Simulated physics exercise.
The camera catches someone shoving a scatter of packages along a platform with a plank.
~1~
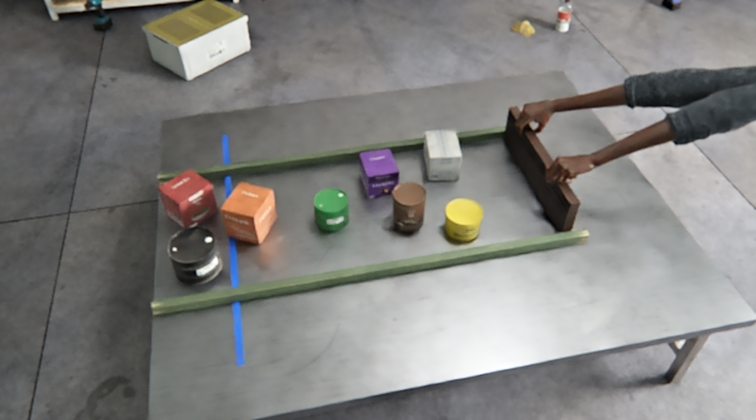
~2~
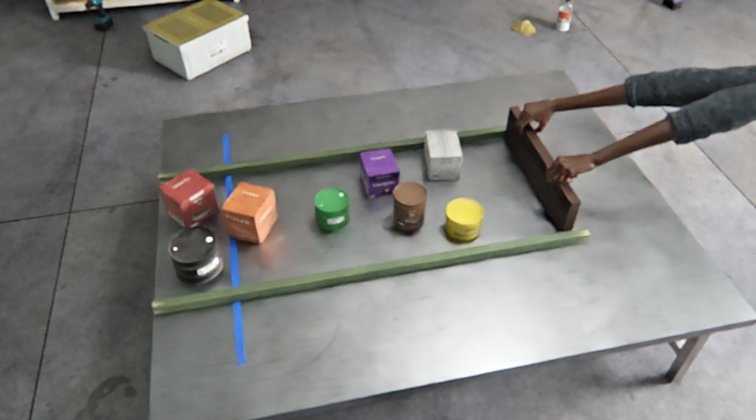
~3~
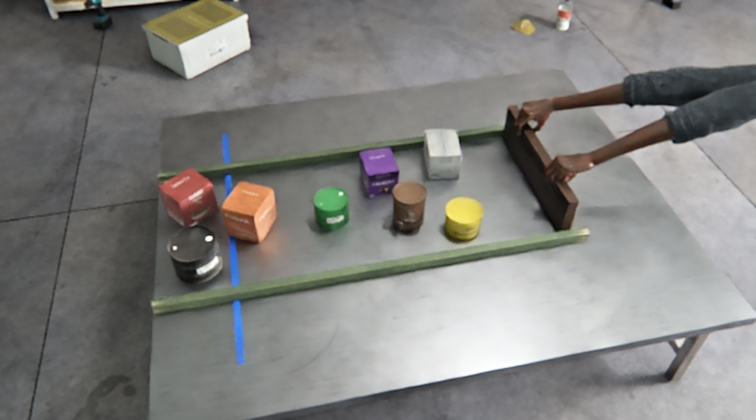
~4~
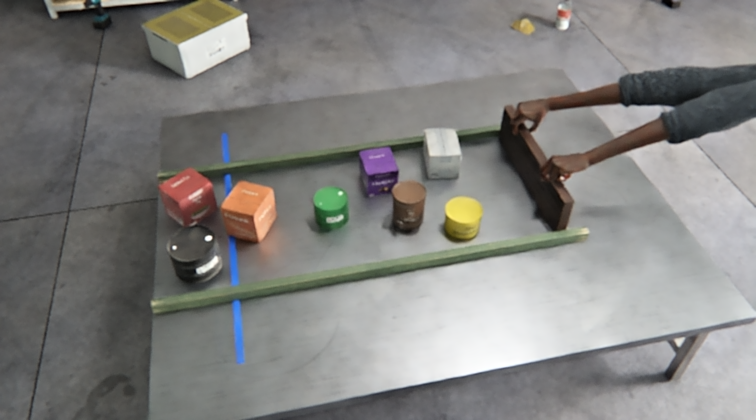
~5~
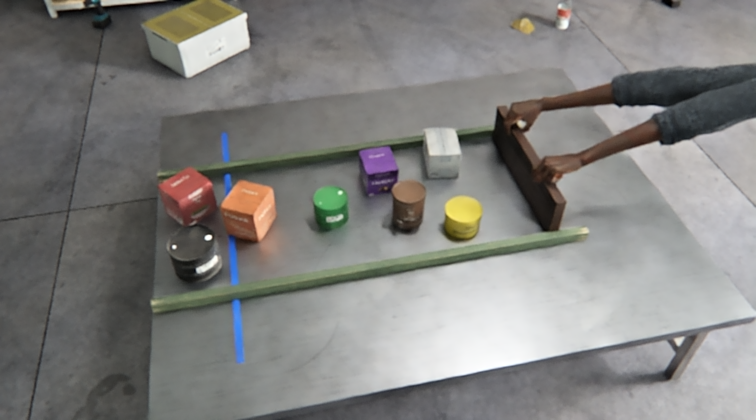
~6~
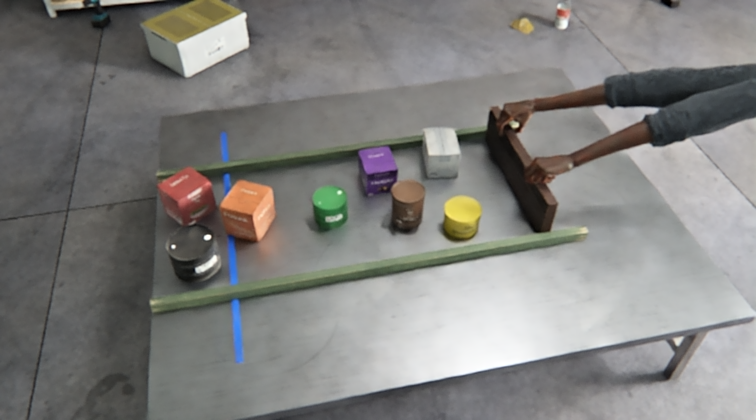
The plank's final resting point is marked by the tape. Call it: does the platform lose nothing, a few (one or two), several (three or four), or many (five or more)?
It loses a few, one or two.
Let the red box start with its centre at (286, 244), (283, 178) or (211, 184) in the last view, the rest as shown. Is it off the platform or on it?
In order of the places given, the red box rests steady, then is gone, then is gone.
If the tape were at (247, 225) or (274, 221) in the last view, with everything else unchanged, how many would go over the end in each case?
First try 1, second try 0.
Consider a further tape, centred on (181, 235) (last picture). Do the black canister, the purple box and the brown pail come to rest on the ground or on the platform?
Well, the black canister leaves the top, the purple box leaves the top, and the brown pail hangs in there.
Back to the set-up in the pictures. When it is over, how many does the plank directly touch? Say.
The count in contact is 4.
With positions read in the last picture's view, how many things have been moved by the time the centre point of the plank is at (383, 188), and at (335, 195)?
First position 4; second position 5.
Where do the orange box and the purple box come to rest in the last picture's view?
The first ends close to (173, 220), the second close to (176, 193).
A little later, none off yet; red box at rest near (188, 197); black canister at rest near (194, 253); orange box at rest near (249, 211).
Next, none off yet; red box at rest near (188, 197); black canister at rest near (194, 253); orange box at rest near (247, 211).
When it is over, the number that fall off is one or two; down, red box.
